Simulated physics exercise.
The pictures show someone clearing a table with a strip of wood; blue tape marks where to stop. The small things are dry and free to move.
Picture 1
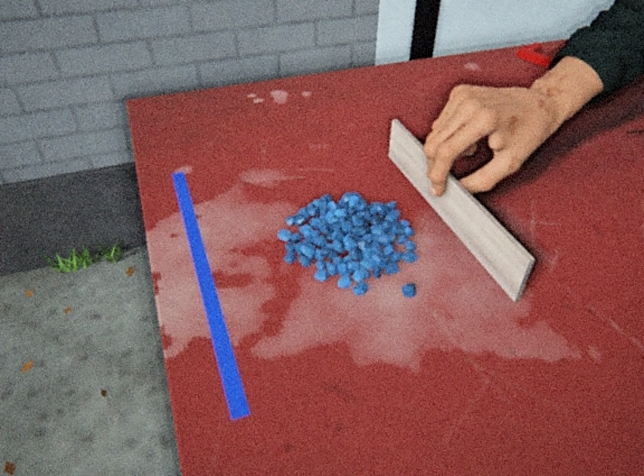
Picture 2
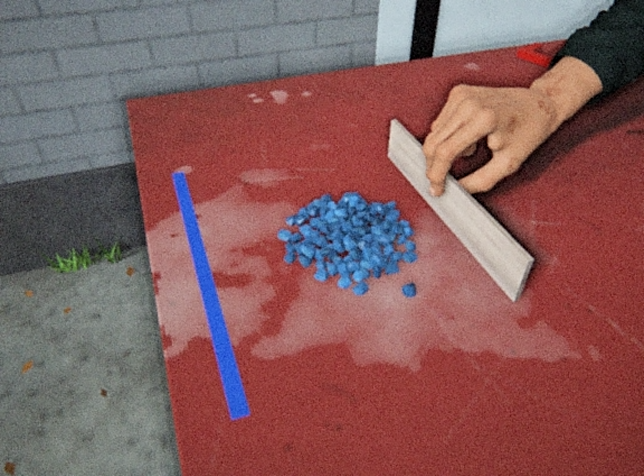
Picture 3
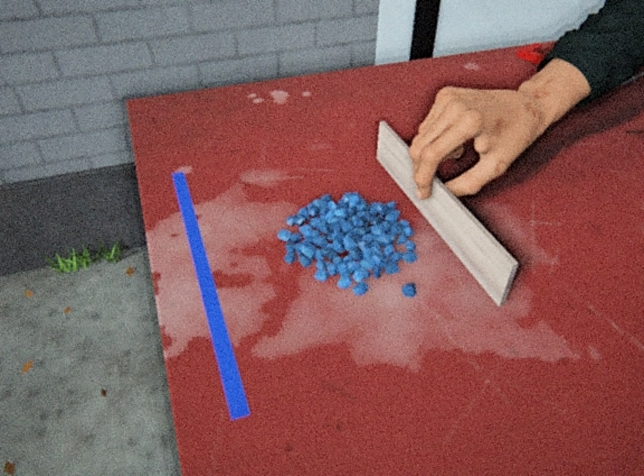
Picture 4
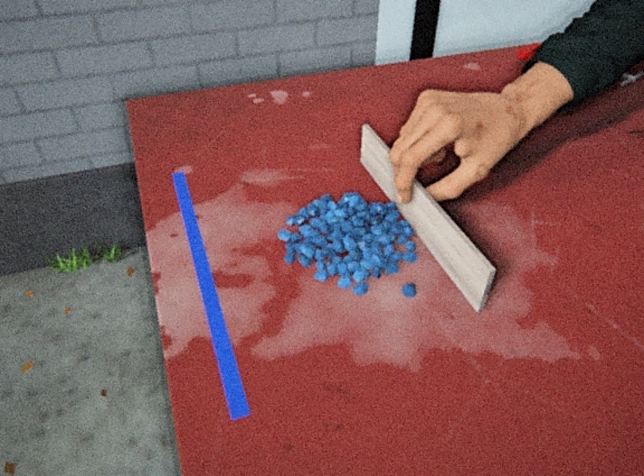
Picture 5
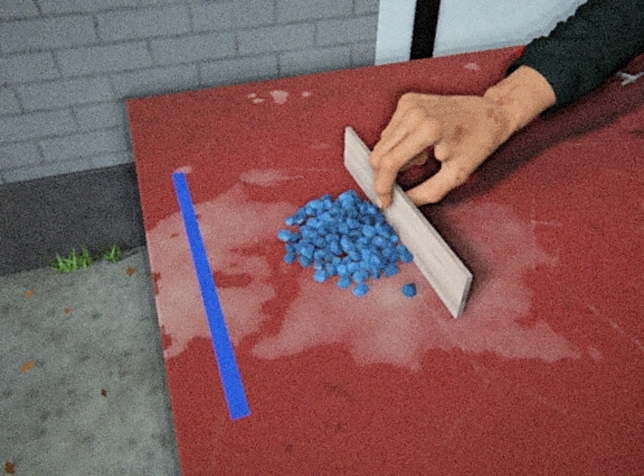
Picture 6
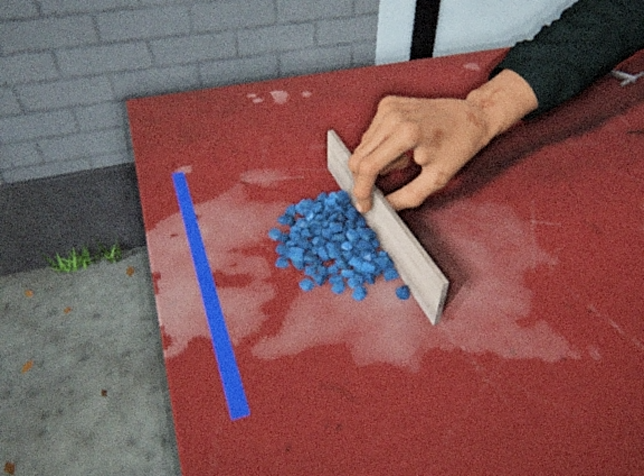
The clip shows a hand holding a strip of wood on a red tabletop, at rest at first, then sliding it left into a heap of small blue stones and pushing them a short way toward a strip of blue tape.
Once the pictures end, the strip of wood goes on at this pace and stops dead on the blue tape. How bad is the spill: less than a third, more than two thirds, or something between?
Over the edge goes between a third and two thirds of it.
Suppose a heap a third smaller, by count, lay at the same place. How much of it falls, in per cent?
It comes to 40 per cent or so.
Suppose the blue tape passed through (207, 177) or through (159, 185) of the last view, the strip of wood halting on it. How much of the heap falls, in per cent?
Near 10 % and 90 %.
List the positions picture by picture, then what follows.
Strip of wood near (511, 266), at rest; blue tape near (180, 182), about two fingers from the edge; edge at (153, 283); the heap near (349, 233), aquarium stones, in the first picture.
Strip of wood near (510, 266), in the second picture.
Strip of wood near (496, 270); the heap near (349, 233), in the third picture.
Strip of wood near (474, 276), in the fourth picture.
Strip of wood near (452, 281); the heap near (346, 233), near a quarter pushed along, in the fifth picture.
Strip of wood near (430, 288); blue tape near (180, 182); edge at (153, 283); the heap near (332, 236), all but a few pushed along, in the sixth picture.
Shortly afterwards, strip of wood still moving, near (284, 212); heap all on the table, its front near (197, 276).
Next, strip of wood stopped at the blue tape; heap near a third over the edge.
Some moments later, strip of wood stopped at the blue tape; heap near half over the edge.
In the end, strip of wood stopped at the blue tape; heap near half over the edge.
